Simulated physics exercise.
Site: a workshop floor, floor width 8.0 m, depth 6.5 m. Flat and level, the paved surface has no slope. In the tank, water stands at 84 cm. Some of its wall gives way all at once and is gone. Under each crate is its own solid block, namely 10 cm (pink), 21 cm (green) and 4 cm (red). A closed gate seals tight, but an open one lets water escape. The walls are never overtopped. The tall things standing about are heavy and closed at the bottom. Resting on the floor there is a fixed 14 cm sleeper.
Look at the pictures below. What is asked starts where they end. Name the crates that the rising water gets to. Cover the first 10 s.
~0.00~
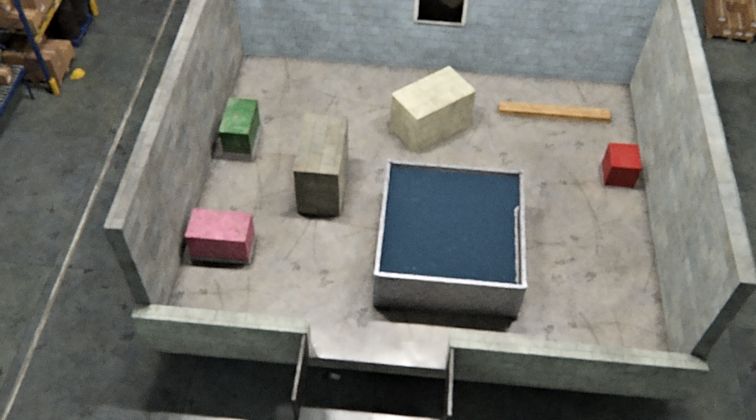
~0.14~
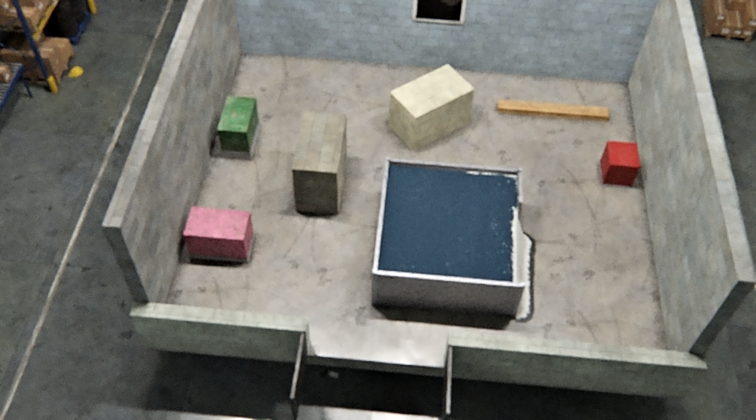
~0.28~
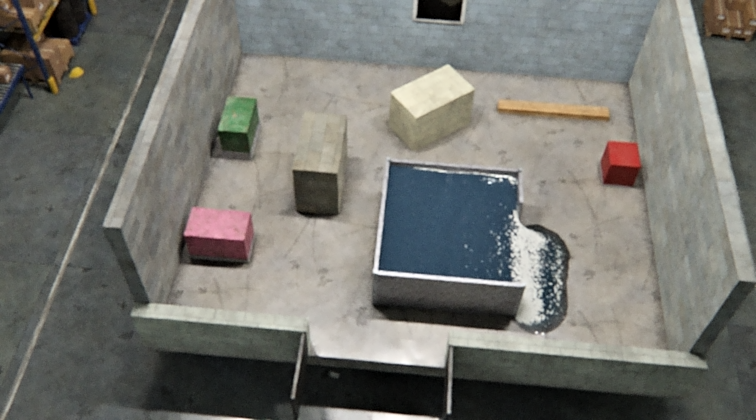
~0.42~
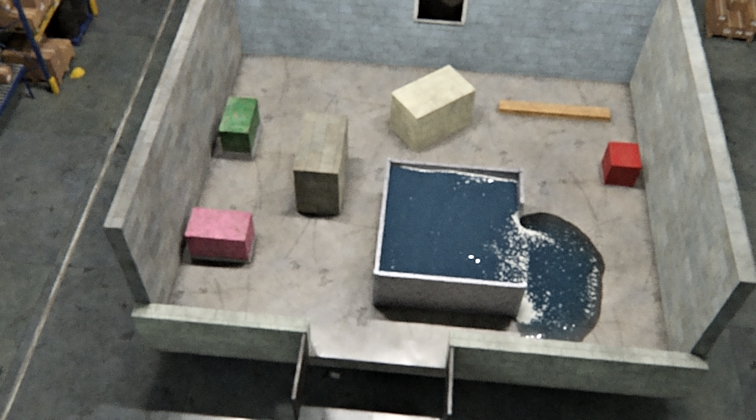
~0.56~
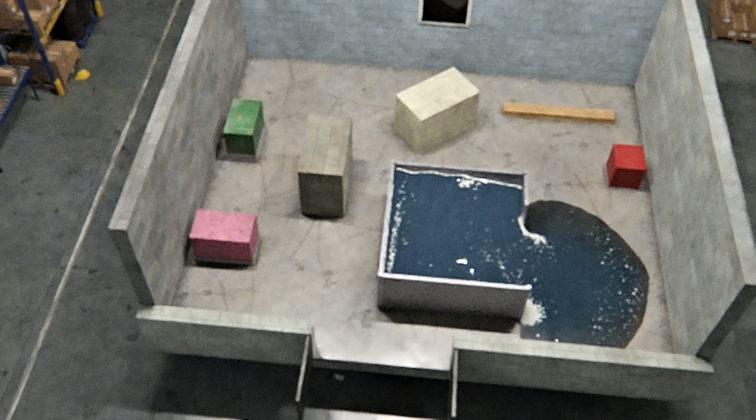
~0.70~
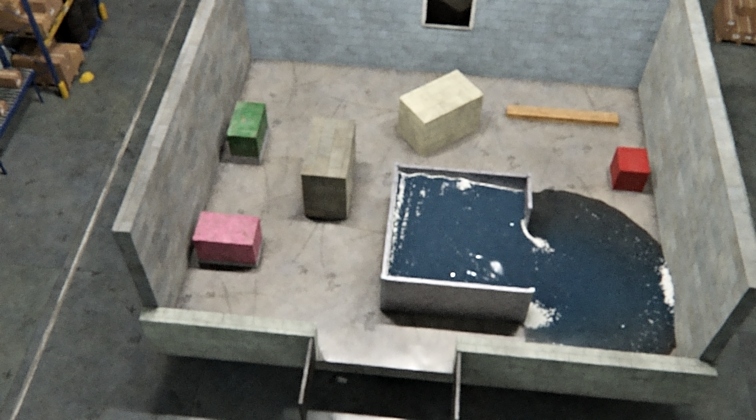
Pink crate: Reached, green crate: Missed, red crate: Reached.
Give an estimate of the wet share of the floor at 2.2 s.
Wet share: About 25 %.
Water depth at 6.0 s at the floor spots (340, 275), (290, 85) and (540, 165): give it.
About 2, 2 and 6 cm respectively.
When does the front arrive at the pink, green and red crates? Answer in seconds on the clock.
Pink: 4.5 s; green: 5.5 s; red: 0.8 s.
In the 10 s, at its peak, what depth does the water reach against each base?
Peak readings (cm) - pink: 12; green: 12; red: 44.
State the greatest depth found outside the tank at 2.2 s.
It gets to some 52 cm.
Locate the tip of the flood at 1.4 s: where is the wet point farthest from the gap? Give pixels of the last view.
I'd put it close to (647, 169).
After 1.4 s water covers 20 % of the floor and is deepest (68 cm) near (678, 381); pink plinth not reached, green plinth not reached, red plinth reached.
After 2.2 s water covers 25 % of the floor and is deepest (52 cm) near (666, 301); pink plinth not reached, green plinth not reached, red plinth reached.
After 3.5 s water covers 50 % of the floor and is deepest (40 cm) near (631, 197); pink plinth not reached, green plinth not reached, red plinth reached.
After 6.0 s water covers 80 % of the floor and is deepest (20 cm) near (642, 377); pink plinth reached, green plinth reached, red plinth reached.
After 10.0 s water covers 95 % of the floor and is deepest (14 cm) near (539, 126); highest at the pink plinth 12 cm, highest at the green plinth 12 cm, highest at the red plinth 44 cm.
